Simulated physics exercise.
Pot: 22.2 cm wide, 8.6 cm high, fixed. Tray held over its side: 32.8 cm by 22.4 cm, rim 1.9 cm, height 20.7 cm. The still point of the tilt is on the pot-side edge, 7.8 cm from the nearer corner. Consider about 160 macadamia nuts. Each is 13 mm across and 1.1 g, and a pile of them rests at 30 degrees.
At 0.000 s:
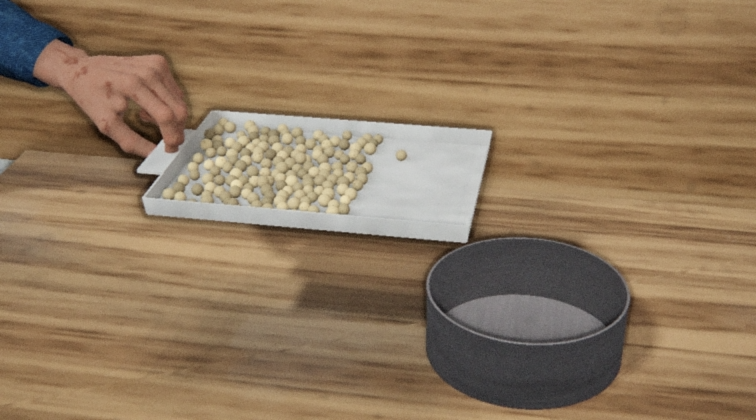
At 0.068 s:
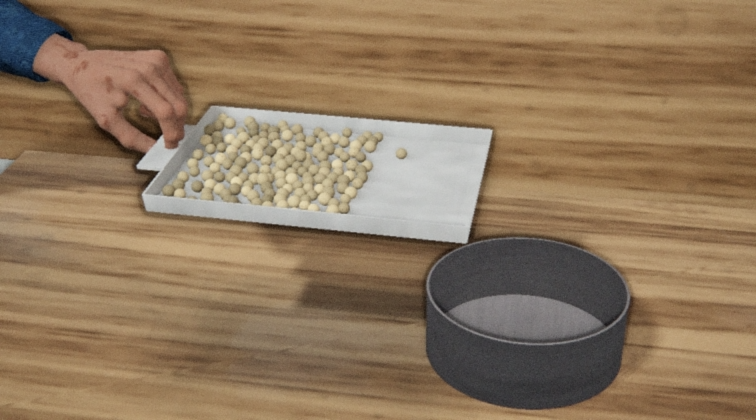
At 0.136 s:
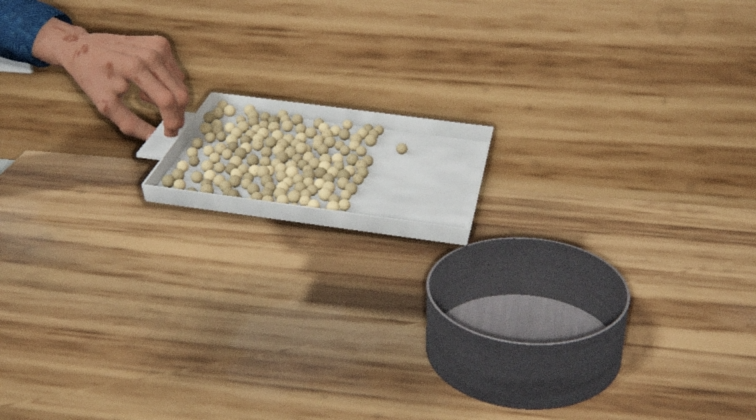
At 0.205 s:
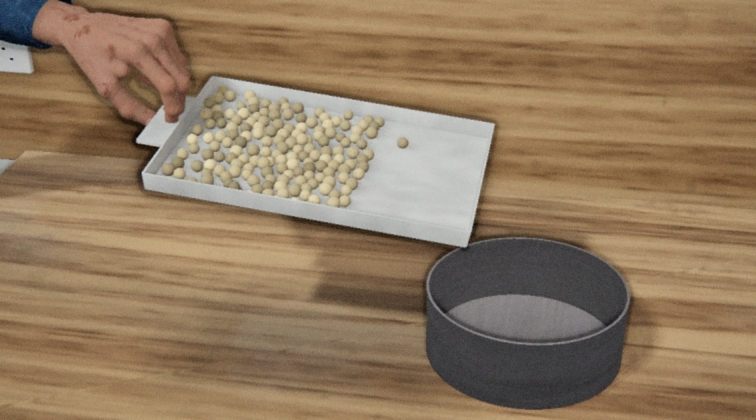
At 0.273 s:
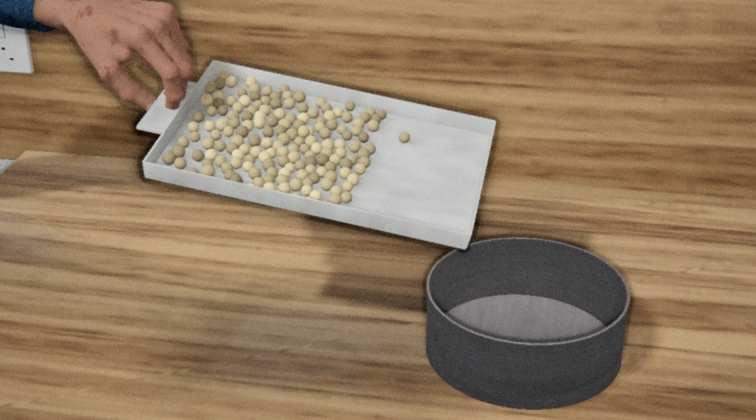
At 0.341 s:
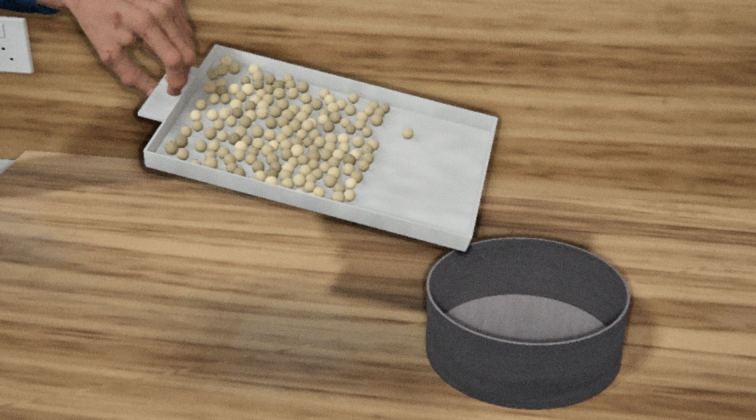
A hand gradually tilts a white tray of round tan nuts toward a dark pot.
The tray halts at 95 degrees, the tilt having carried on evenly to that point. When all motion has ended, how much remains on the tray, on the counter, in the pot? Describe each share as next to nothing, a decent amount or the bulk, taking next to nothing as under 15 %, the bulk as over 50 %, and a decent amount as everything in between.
In the end left on the tray: A sprinkling; counter: The main load; pot: A sizeable amount.
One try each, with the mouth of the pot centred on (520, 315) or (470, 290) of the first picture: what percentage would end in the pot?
About 95 percent the first time and about 60 percent the second.
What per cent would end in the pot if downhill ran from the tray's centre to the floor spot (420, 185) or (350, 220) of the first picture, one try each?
Roughly 90 per cent on the first try and 5 per cent on the second.
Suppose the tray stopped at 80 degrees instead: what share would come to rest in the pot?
The pot would get around 20 per cent.
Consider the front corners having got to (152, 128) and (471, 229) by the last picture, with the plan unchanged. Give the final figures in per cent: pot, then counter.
The pot gets 80 and the counter 20.
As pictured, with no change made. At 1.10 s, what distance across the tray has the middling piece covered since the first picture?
Displacement on the tray: Roughly 14 cm.
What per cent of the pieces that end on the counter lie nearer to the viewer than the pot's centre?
Some 100 per cent.
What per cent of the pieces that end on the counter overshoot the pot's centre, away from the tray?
I reckon around 50 per cent.
Then, at 1.10 s, tilt 52 degrees; the tray holds 100 %, the pot 0 %.
Then, at 1.60 s, tilt 77 degrees; the tray holds 95 %, the pot 0 %.
After 2.17 s, tilt 95 degrees; the tray holds 5 %, the pot 25 %.
In the end, at 3.2 s, tray 0 %, counter 75 %, pot 25 %.
